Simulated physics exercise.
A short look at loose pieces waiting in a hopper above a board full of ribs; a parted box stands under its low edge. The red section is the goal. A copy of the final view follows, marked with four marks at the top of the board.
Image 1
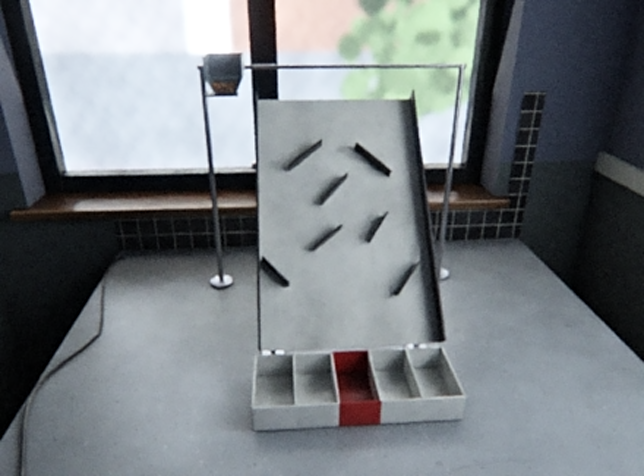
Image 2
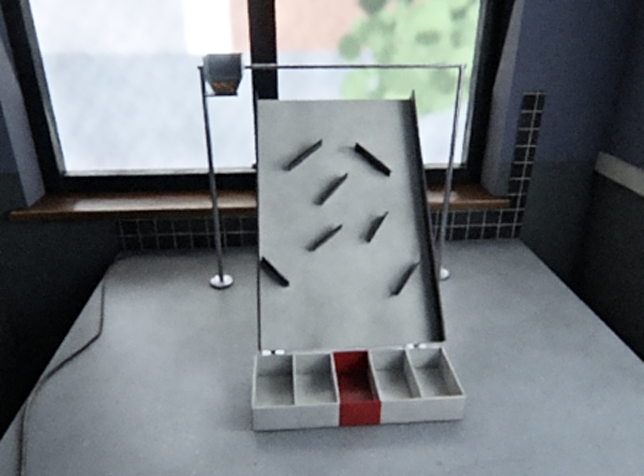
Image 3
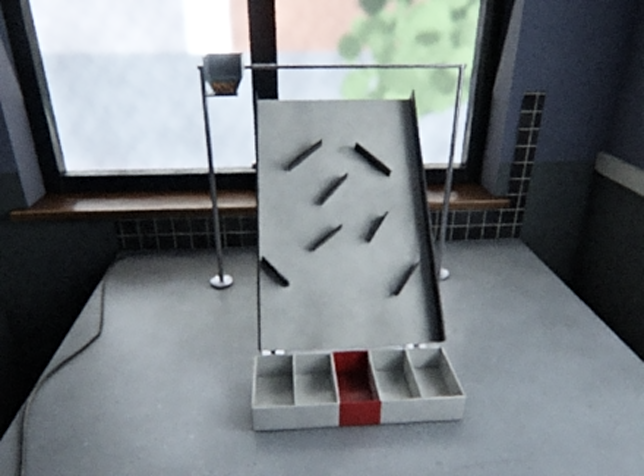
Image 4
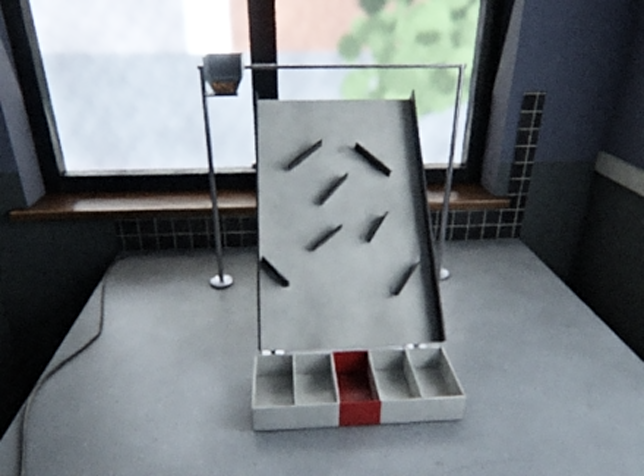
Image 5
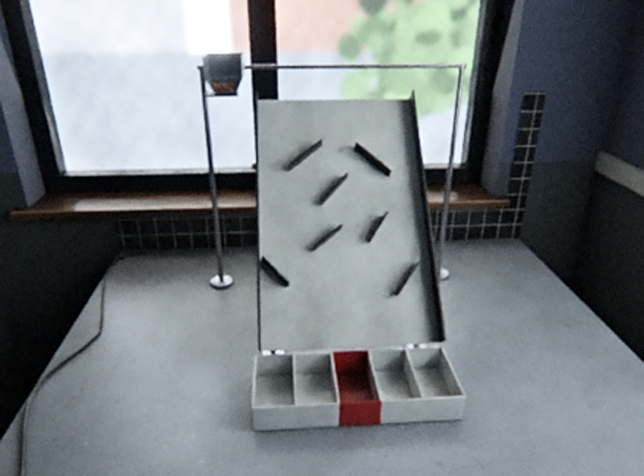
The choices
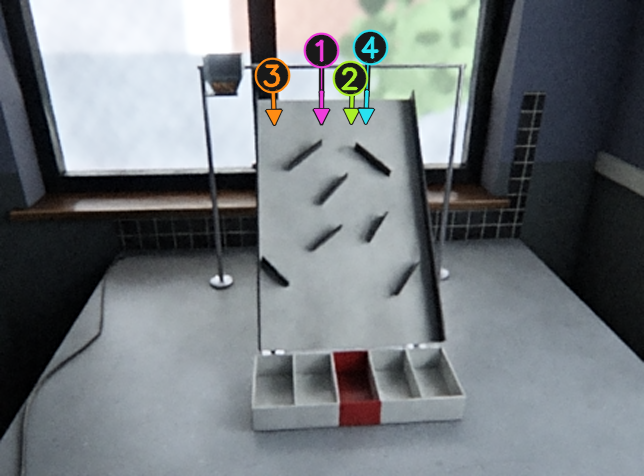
A pale tilted board with seven short dark ribs stands on a grey tabletop before a bright window with a wooden sill, seen from the front and slightly above. A small dark hopper hangs at the upper left on a thin metal frame, and a pale tray of five compartments, the middle one red, sits below. Nothing visibly moves, and the camera stays still.
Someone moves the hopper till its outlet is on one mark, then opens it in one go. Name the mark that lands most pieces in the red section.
Take 3.
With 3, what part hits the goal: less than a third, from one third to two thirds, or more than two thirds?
From one third to two thirds.
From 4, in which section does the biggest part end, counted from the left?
It is the fifth one.
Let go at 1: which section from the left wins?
The second.
On the marked copy, mark 1 meets the board at (321, 118); mark 2 meets the board at (351, 118); mark 3 meets the board at (274, 119); mark 4 meets the board at (365, 118).
For mark 1, a small part in the red section, most in other sections, a small part held on the board.
For mark 2, about a quarter in the red section, most in other sections.
For mark 3, about half in the red section, about a third in other sections, a small part held on the board.
For mark 4, a small part in the red section, most in other sections.
